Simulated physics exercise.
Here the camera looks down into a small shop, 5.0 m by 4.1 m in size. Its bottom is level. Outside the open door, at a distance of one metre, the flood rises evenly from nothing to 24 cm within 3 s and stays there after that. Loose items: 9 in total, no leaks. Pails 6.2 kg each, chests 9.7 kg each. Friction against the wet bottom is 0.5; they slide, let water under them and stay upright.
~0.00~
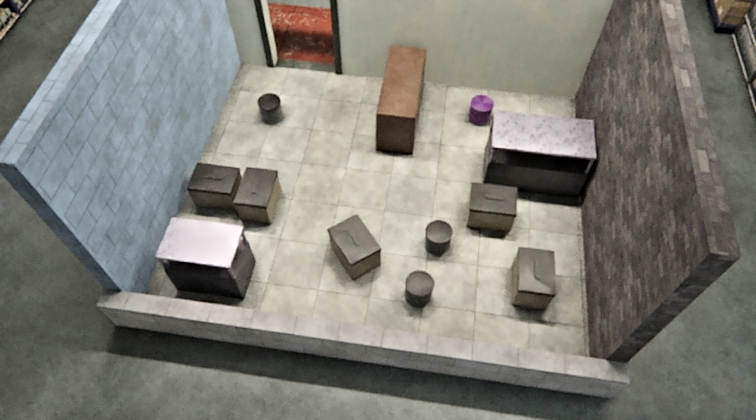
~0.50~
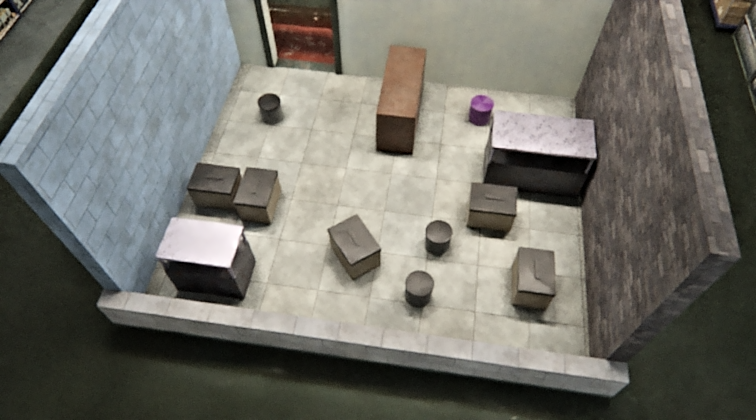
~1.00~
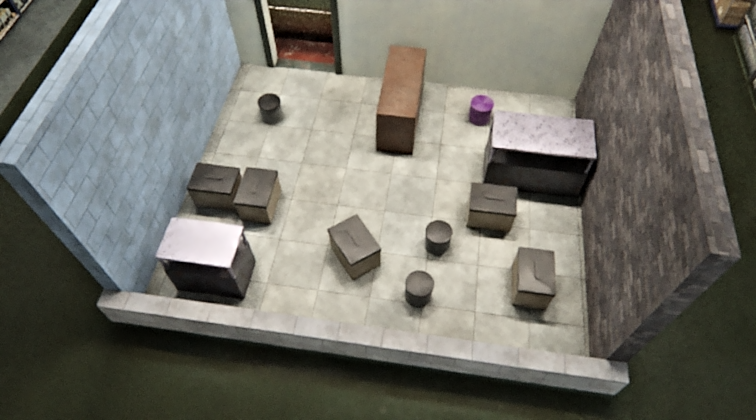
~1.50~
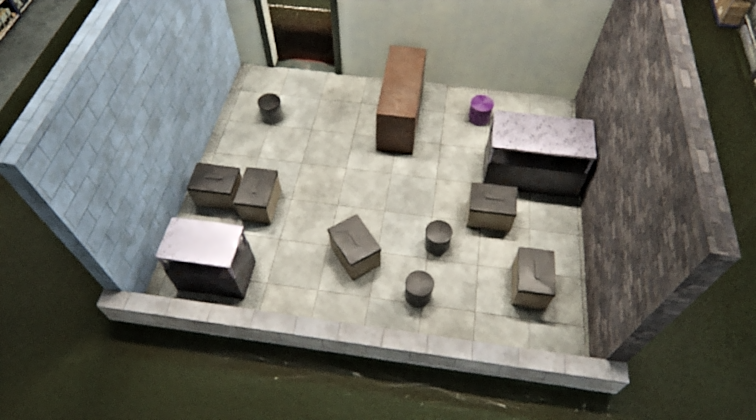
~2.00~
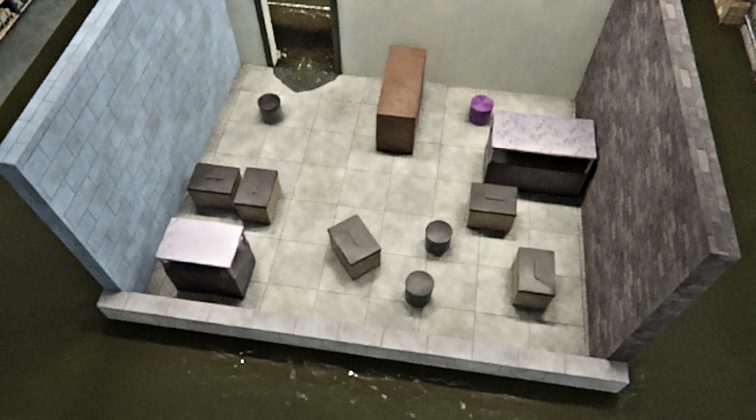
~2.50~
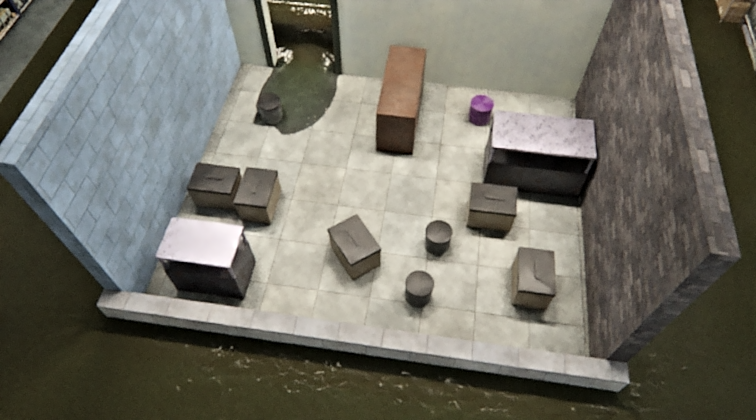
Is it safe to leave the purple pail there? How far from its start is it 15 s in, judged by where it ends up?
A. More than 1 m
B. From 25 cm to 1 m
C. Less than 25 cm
(C) Less than 25 cm.
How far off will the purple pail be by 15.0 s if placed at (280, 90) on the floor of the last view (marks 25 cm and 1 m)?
In that run it wanders far off.
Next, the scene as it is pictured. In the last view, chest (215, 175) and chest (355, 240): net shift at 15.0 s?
Shifts: 30 cm / 150 cm.
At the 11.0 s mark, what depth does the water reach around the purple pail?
3 cm, roughly.
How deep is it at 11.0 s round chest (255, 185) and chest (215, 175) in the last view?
Roughly 14 and 13 cm.
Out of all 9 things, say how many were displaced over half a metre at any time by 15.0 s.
8.
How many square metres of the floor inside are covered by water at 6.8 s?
Wet area: Approx. 13 m2.
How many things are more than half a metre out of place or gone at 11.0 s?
By my tally, 7.
After 3.5 s the purple pail is near (482, 103), 0.0 m from its start, aground; 0 afloat.
After 6.8 s the purple pail is near (482, 103), 0.0 m from its start, aground; 4 afloat.
After 11.0 s the purple pail is near (482, 103), 0.0 m from its start, aground; 8 afloat.
After 15.0 s the purple pail is near (485, 102), 0.0 m from its start, aground; 8 afloat.
